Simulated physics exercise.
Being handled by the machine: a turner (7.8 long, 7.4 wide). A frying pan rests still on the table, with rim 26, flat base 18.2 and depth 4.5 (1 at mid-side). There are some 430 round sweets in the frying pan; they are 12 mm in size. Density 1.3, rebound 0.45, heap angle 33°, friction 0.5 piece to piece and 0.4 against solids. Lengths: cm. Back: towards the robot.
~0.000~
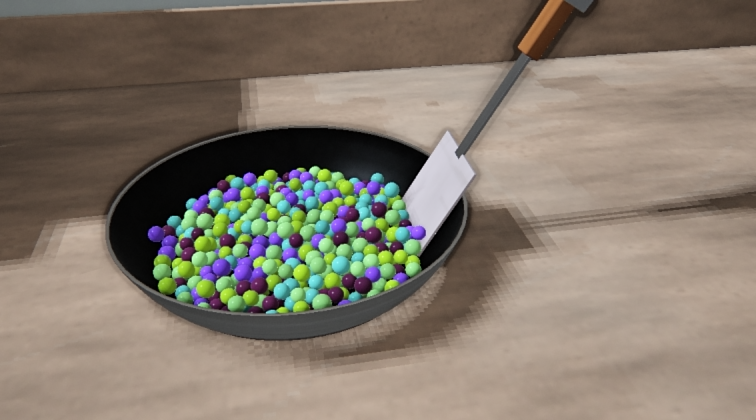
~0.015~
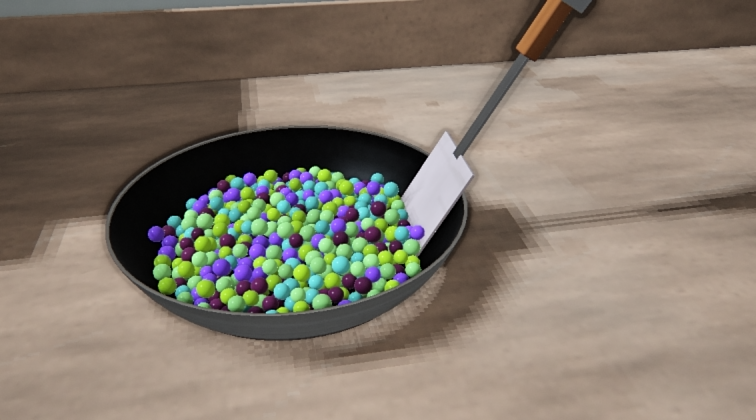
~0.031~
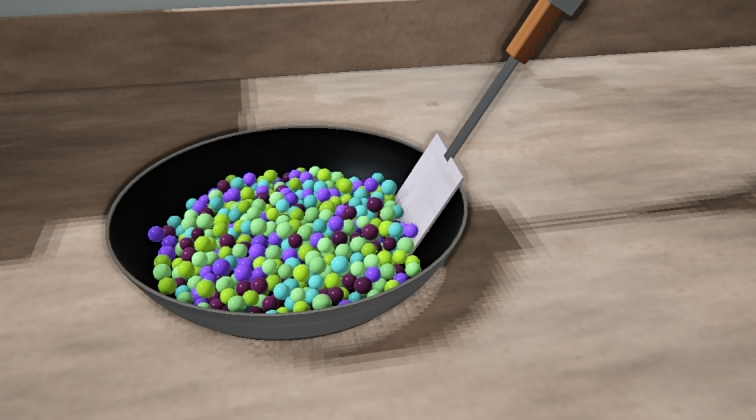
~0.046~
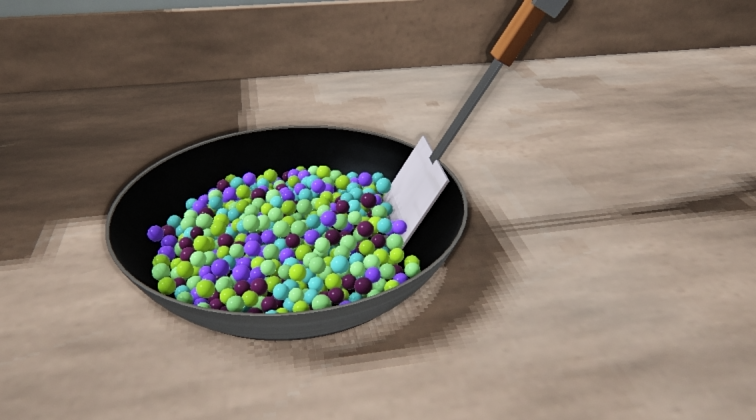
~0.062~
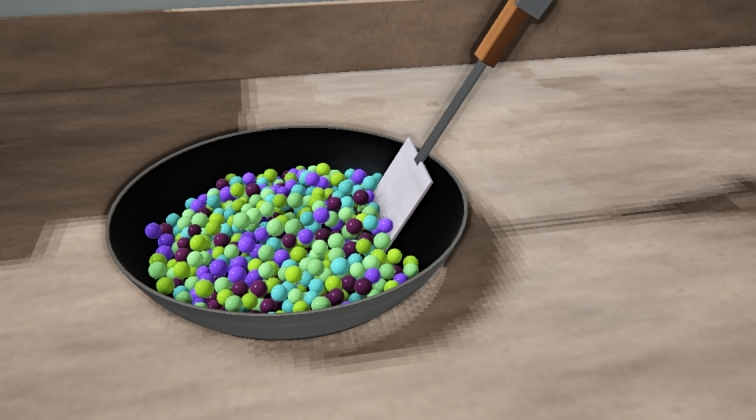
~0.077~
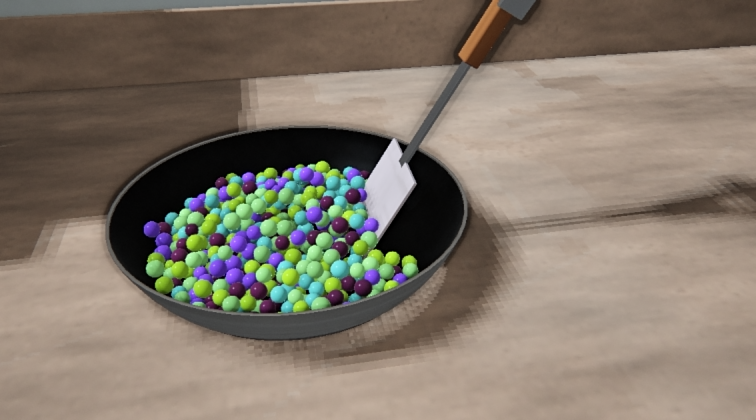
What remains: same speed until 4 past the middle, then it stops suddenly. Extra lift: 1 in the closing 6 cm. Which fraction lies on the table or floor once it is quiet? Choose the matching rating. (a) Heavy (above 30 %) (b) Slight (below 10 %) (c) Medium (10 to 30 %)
The answer is b.
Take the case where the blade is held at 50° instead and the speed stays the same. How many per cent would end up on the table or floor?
Then roughly 0 percent.
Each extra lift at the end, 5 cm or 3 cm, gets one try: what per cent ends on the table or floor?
Try one gives about 5 in a hundred, try two about 0 in a hundred.
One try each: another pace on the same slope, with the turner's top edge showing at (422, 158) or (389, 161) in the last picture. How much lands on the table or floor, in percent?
Respectively, around 0 and 0 per cent.
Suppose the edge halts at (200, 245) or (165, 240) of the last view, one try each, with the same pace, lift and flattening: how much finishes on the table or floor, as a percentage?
First try about 5 percent, second about 25 percent.
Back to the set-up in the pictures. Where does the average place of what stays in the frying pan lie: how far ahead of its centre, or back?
About 4.0 centimetres ahead.
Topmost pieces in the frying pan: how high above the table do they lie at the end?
Some 5.5 cm above the table.
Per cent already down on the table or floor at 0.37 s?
I'd say close to 0 in a hundred.
After 0.11 s, sloping 59°, highest piece 5 above the table; 429 in the frying pan.
After 0.15 s, sloping 59°, highest piece 6 above the table; 429 in the frying pan.
After 0.37 s, sloping 59°, highest piece 5 above the table; 429 in the frying pan.
After 1.42 s, sloping 59°, highest piece 5 above the table; 429 in the frying pan.
At rest, 429 in the frying pan. That is 0 % on the table or floor.
